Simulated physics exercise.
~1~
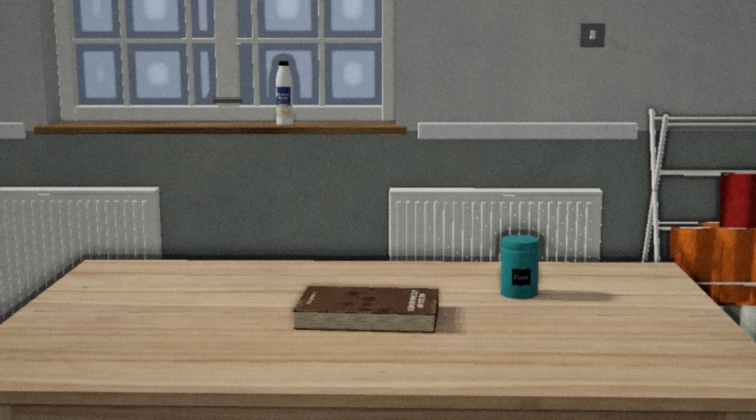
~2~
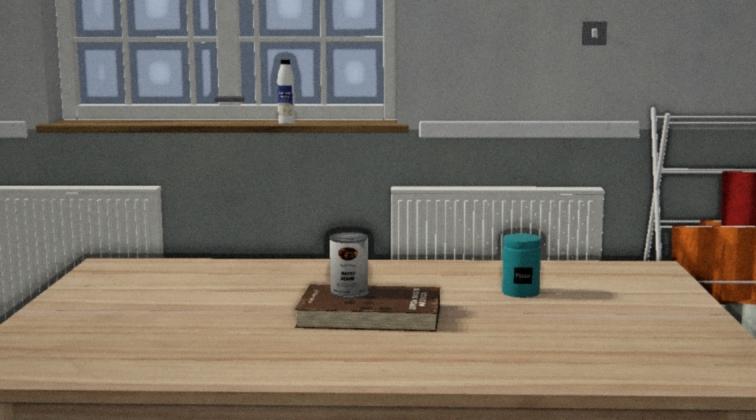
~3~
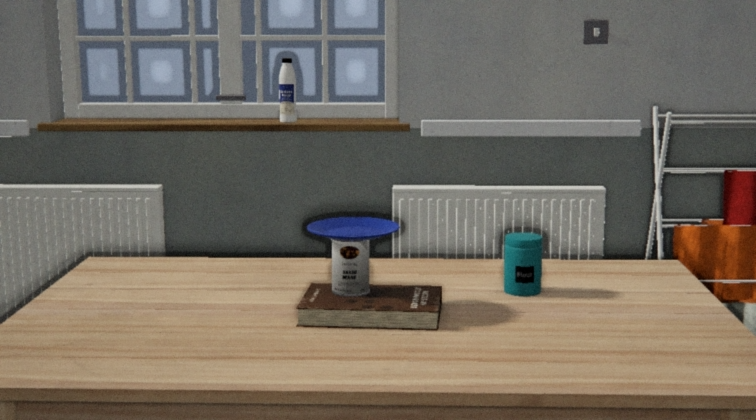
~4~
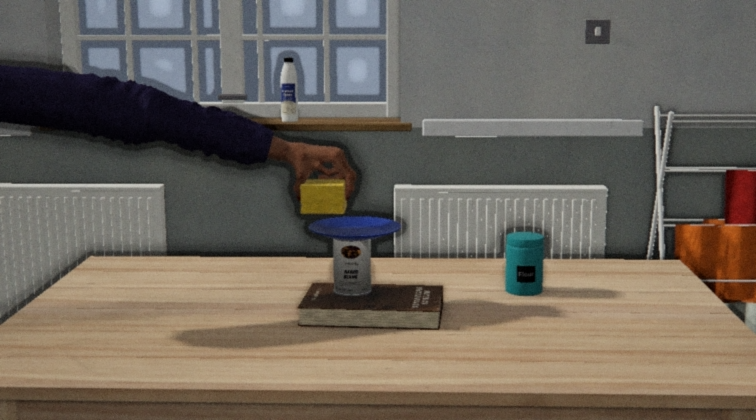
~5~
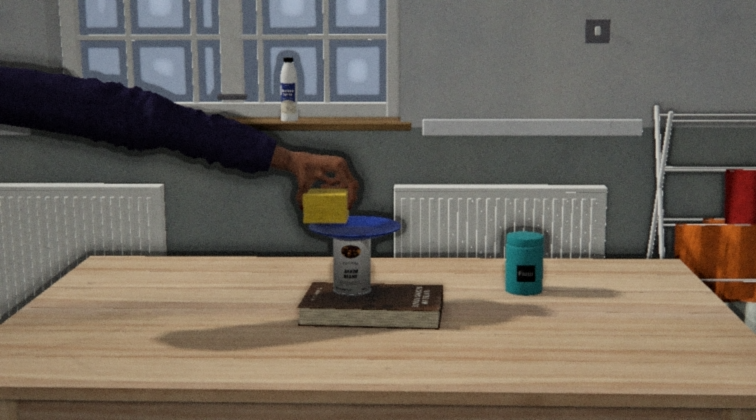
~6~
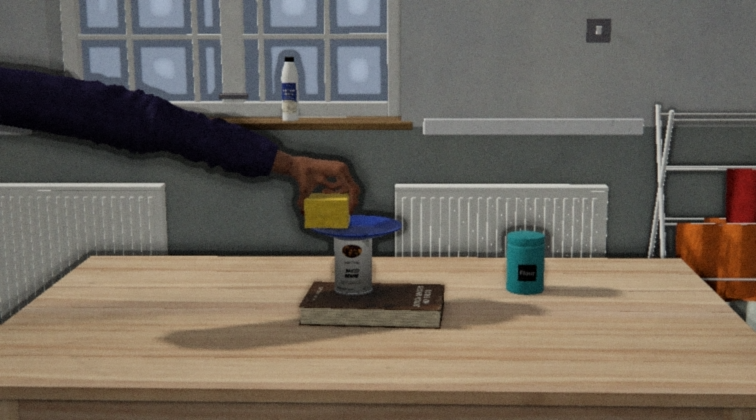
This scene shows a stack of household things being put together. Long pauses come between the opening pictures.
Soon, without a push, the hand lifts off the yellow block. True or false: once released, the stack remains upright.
True.
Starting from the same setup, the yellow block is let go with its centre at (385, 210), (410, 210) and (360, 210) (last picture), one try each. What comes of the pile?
Try 1: Stable. Try 2: Falls over. Try 3: Stable.
Then, 0.20 s later than the last frame, all is still.
Then, 0.40 s later than the last frame, yellow block resting near (328, 211).
When it is over, all 5 as before. End places, in pixels of the last picture, yellow block near (328, 211). The pile holds.
